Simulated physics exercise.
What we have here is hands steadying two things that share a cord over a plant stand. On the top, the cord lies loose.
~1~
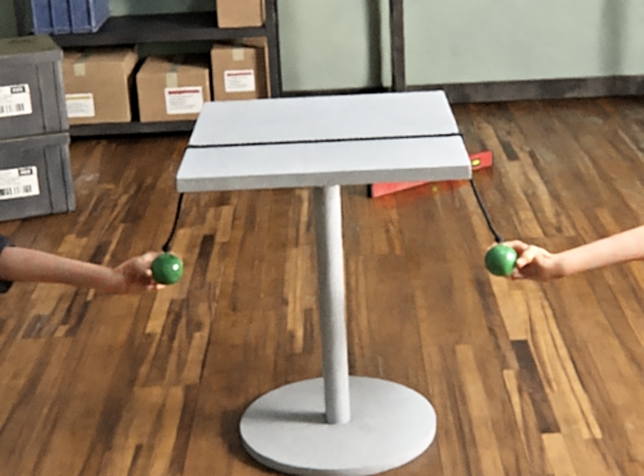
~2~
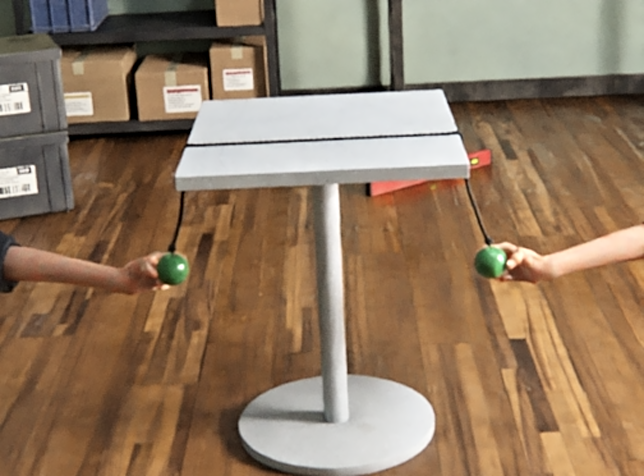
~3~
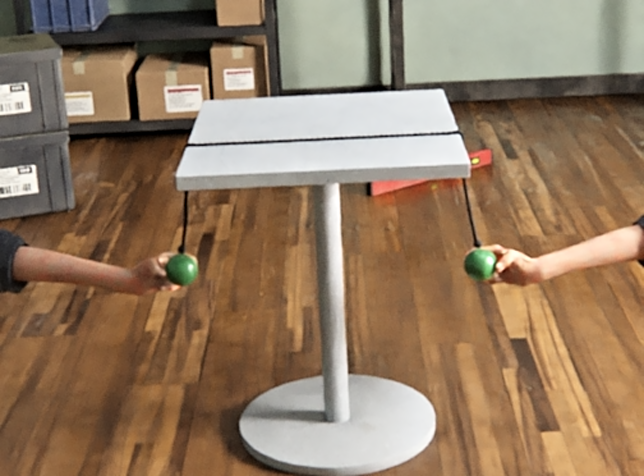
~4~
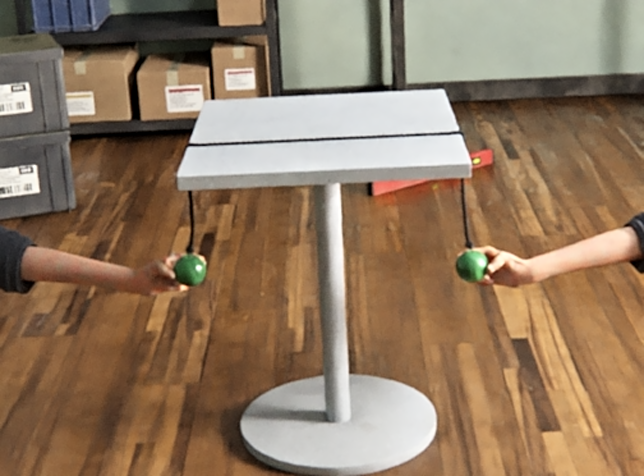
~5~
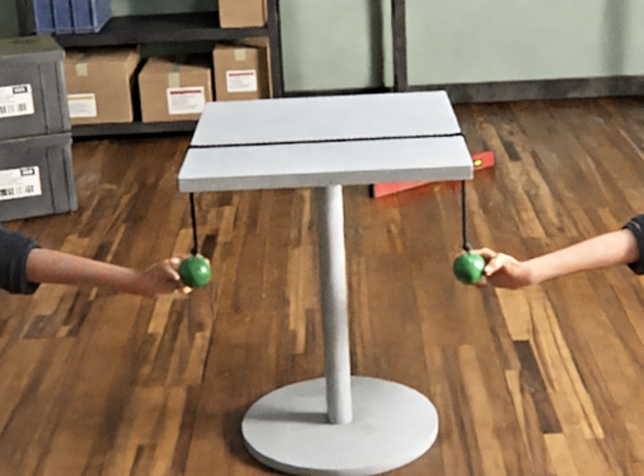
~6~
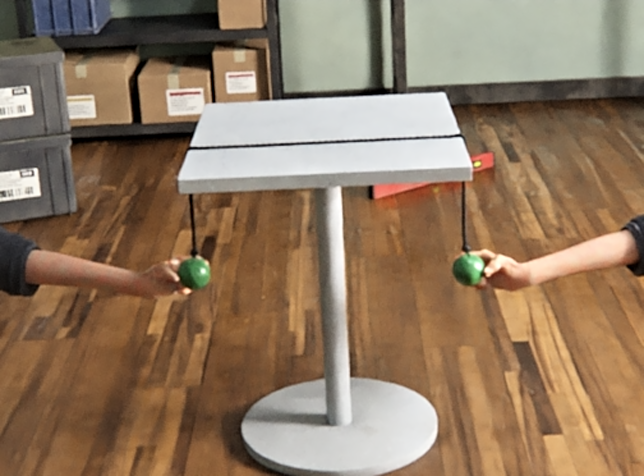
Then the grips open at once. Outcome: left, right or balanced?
Balanced.
Then, 0.18 s on from there, left apple still level near (195, 274); right apple still level near (467, 270).
Then, 0.52 s on from there, left apple still level near (202, 274); right apple still level near (460, 271).
Then, 1.18 s on from there, left apple still level near (195, 274); right apple still level near (468, 271).
In the end, left apple still level near (197, 274); right apple still level near (463, 271). The cord hangs still.
